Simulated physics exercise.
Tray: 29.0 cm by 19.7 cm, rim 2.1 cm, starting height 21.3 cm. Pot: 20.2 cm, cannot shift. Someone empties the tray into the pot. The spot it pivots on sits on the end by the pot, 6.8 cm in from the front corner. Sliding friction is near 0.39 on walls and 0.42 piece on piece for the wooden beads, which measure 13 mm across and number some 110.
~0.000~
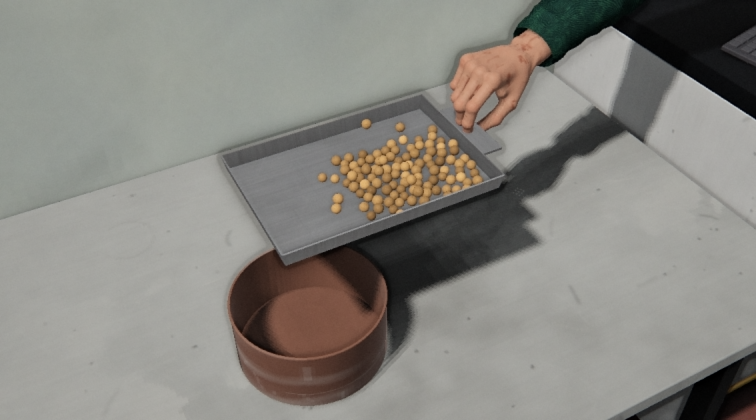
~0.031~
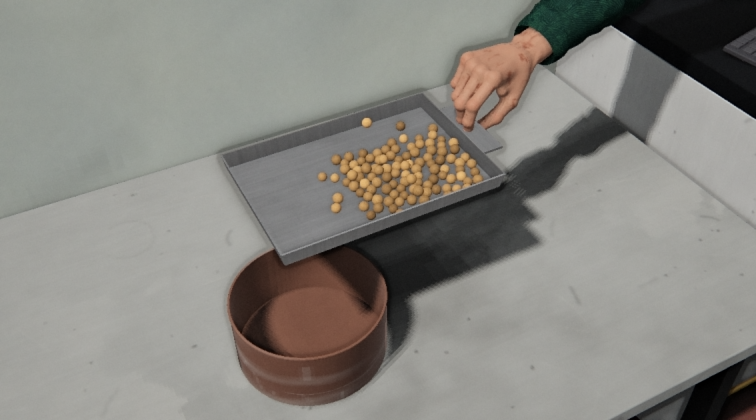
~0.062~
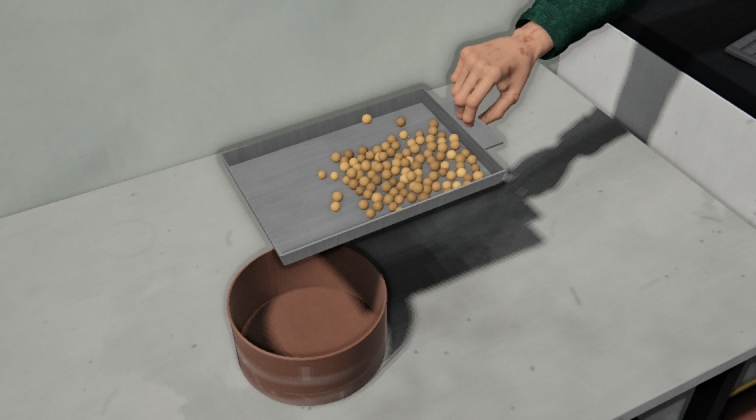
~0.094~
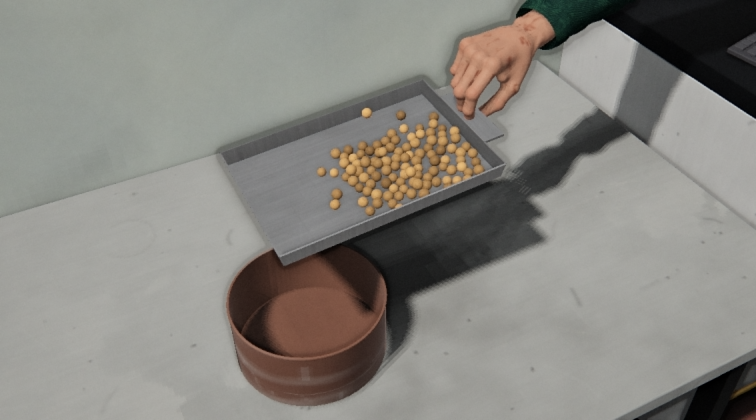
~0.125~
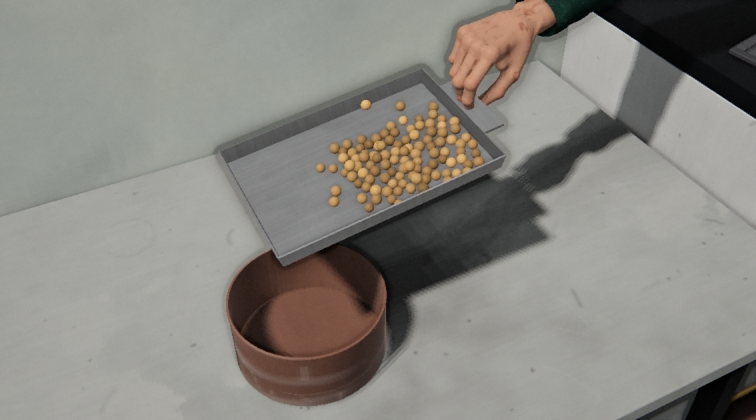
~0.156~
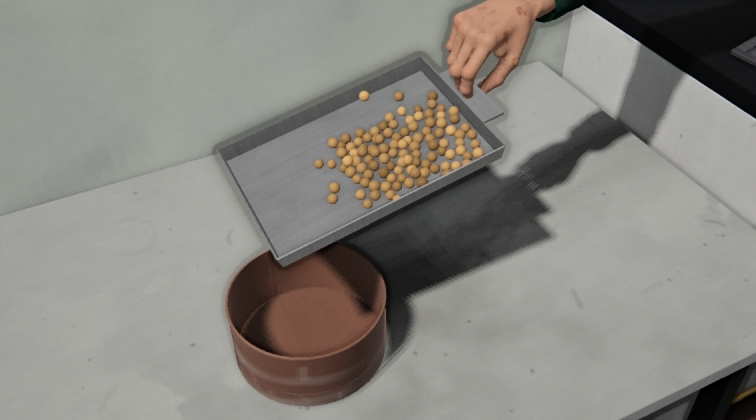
At the start, a hand in a green sleeve holds the right end of a grey tray of small tan balls, its left end above a round brown pot. The hand then lifts that end slightly, tilting the tray toward the pot, while the balls stay bunched toward the right.
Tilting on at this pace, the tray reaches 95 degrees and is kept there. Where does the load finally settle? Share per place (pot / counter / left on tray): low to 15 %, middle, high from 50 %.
Shares - pot: Middle, counter: High, tray: Low.
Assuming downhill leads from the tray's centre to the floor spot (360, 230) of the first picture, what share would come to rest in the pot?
Some 85 per cent.
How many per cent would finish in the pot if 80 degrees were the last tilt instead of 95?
Roughly 25 %.
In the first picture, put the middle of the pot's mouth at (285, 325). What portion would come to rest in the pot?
Roughly 80 percent would end up there.
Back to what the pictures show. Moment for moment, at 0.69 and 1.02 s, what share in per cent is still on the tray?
Sequence: 65; 5.
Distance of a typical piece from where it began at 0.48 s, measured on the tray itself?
9 cm.
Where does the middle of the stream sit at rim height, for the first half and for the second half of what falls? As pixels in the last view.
The first half passes near (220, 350) and the second half near (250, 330).
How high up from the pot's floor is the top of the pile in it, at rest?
Roughly 1.5 centimetres.
After 0.48 s, tilt 53 degrees; the tray holds 100 %, the pot 0 %.
Then, at 0.69 s, tilt 80 degrees; the tray holds 65 %, the pot 0 %.
After 1.02 s, tilt 95 degrees; the tray holds 5 %, the pot 30 %.
In the end, at 2.2 s, pot 40 %, counter 60 %, tray 0 %.
